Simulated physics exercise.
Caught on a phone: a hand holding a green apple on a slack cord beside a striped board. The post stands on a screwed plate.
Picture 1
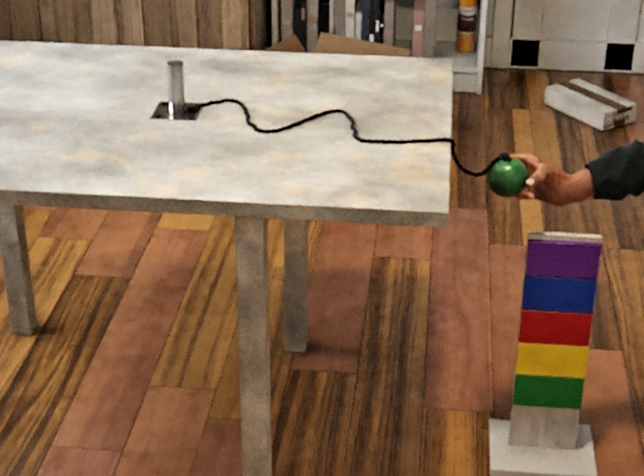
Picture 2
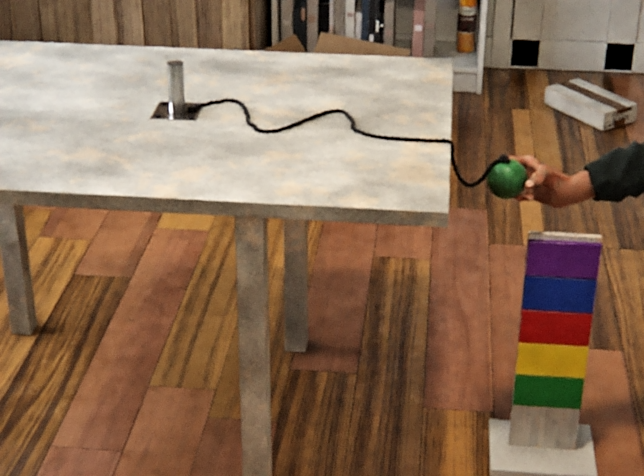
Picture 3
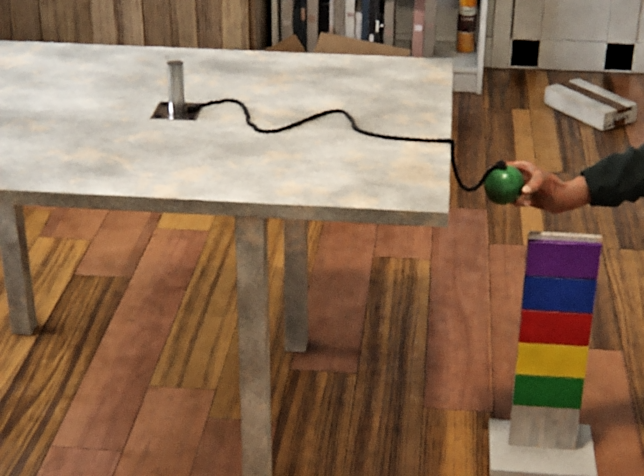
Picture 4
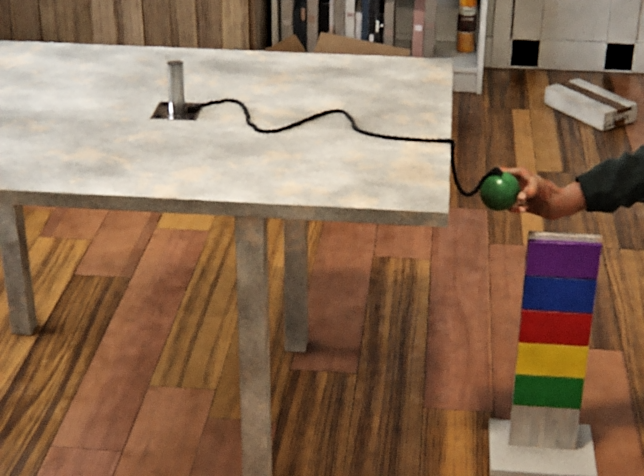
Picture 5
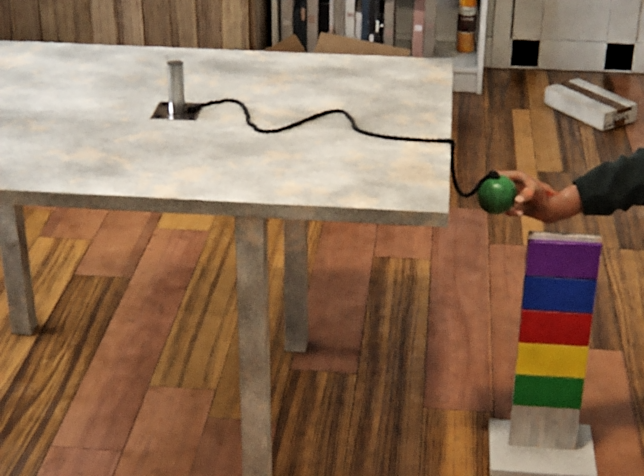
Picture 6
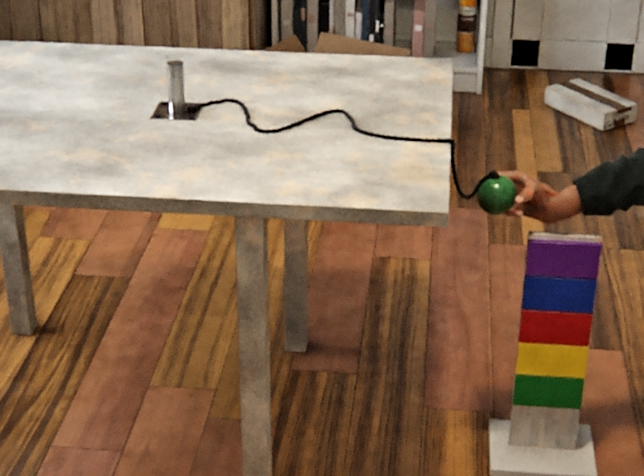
A hand holding a green apple on a slack dark cord beside a striped board, shifting it slightly left and down.
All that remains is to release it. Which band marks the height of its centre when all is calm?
The cord holds its middle at yellow.
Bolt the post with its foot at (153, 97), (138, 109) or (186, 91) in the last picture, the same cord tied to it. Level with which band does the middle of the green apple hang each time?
Try by try: Red; red; yellow.
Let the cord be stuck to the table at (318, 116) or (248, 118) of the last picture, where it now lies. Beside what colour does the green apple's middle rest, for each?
One after the other, blue; red.
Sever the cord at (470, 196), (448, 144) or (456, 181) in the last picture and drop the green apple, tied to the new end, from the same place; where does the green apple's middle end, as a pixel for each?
In that order: (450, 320), (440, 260) and (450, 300).
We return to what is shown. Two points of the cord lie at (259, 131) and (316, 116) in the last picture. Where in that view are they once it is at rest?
Near (326, 124) and (398, 131).
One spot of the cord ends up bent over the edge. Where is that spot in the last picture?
That spot is around (351, 119).
A little later, apple near (418, 326); level with red.
Next, apple near (452, 358); level with yellow.
When it is over, apple near (436, 355); level with yellow. At yellow.
